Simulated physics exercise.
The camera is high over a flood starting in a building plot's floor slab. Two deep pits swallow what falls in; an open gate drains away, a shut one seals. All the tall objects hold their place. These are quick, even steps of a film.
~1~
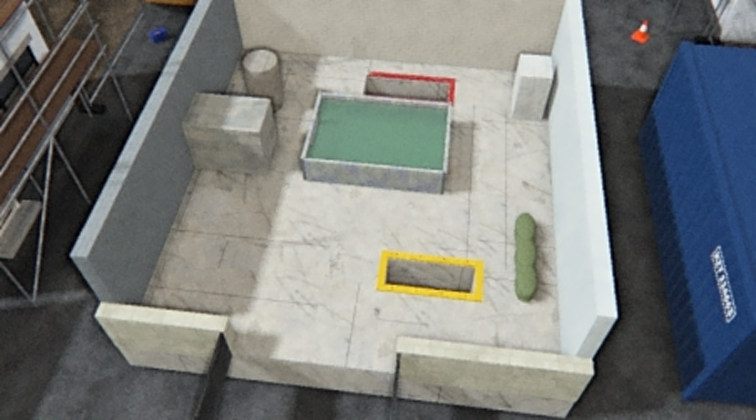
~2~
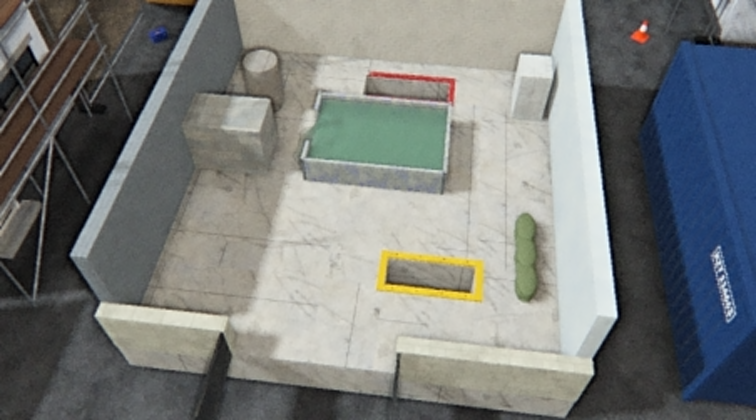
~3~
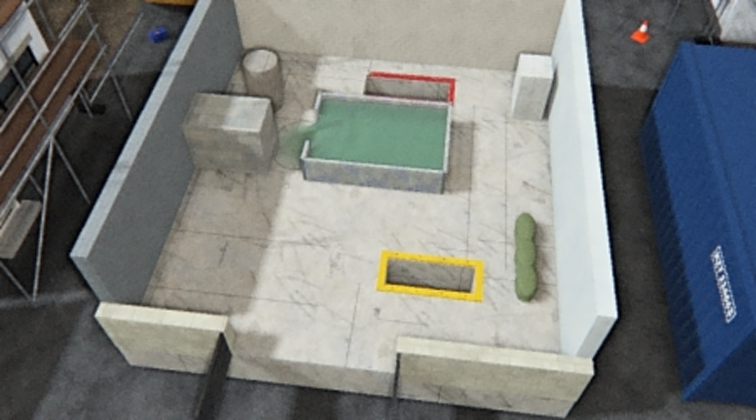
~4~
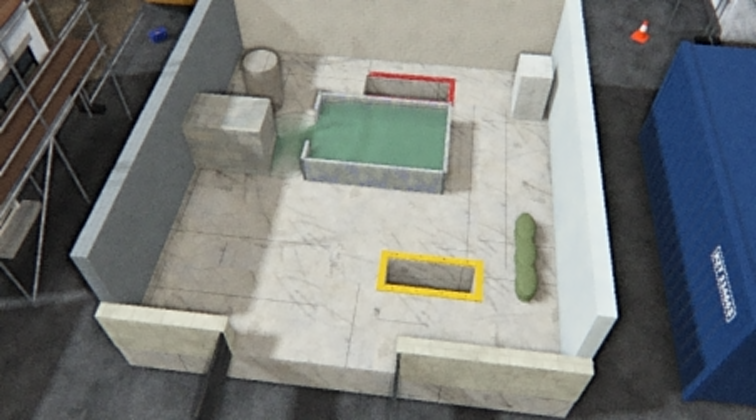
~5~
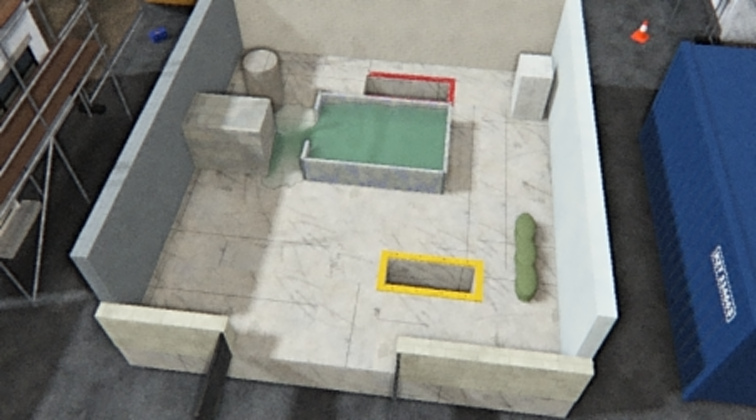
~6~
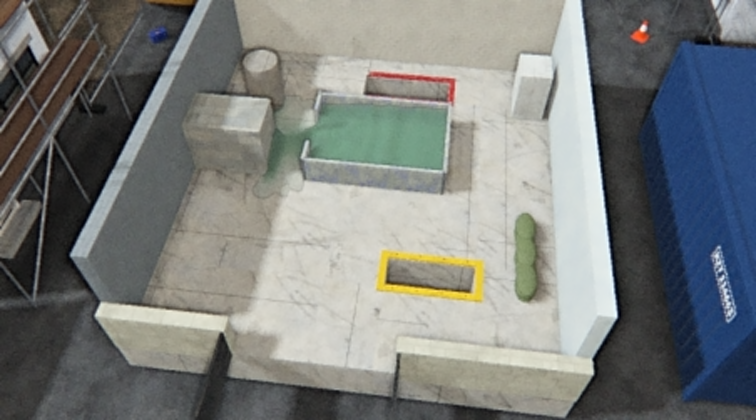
At the start, green water lies still in a raised tank on a walled concrete slab with red-edged and yellow-edged pits. Water then pours through a gap on the tank's left side, reaches the floor beside the grey block, and spreads slightly toward the viewer in a small puddle.
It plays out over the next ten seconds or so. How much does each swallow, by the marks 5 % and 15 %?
In the end: The gate takes from 5 to 15 %; the red pit takes over 15 %; the yellow pit takes under 5 %.
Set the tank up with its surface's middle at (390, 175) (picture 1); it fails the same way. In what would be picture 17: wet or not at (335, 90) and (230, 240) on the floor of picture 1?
In that order: Covered, under water.
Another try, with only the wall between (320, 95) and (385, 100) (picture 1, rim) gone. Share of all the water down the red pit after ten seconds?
Per cent: Red 50.
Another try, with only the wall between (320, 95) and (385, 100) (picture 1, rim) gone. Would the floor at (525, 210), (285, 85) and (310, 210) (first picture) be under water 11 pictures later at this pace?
One after the other: No water, covered, dry.
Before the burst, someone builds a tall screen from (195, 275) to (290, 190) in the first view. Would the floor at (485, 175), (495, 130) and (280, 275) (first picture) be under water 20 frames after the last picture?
One after the other: Free of water, free of water, no water.
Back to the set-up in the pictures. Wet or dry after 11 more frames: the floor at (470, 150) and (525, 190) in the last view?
One after the other: Not flooded, dry.
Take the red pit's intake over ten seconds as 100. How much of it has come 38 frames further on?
Some 35 per cent.
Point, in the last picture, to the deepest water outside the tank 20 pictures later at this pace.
Around (270, 119).
A moment on, water covers 15 % of the floor; the gate 0 %, the red pit 0 %, the yellow pit 0 %.
Next, water covers 30 % of the floor; the gate 0 %, the red pit 0 %, the yellow pit 0 %.
Then, water covers 45 % of the floor; the gate 1 %, the red pit 0 %, the yellow pit 0 %.
Later, water covers 50 % of the floor; the gate 6 %, the red pit 7 %, the yellow pit 0 %.
In the end, water covers 60 % of the floor; the gate 11 %, the red pit 19 %, the yellow pit 0 %.
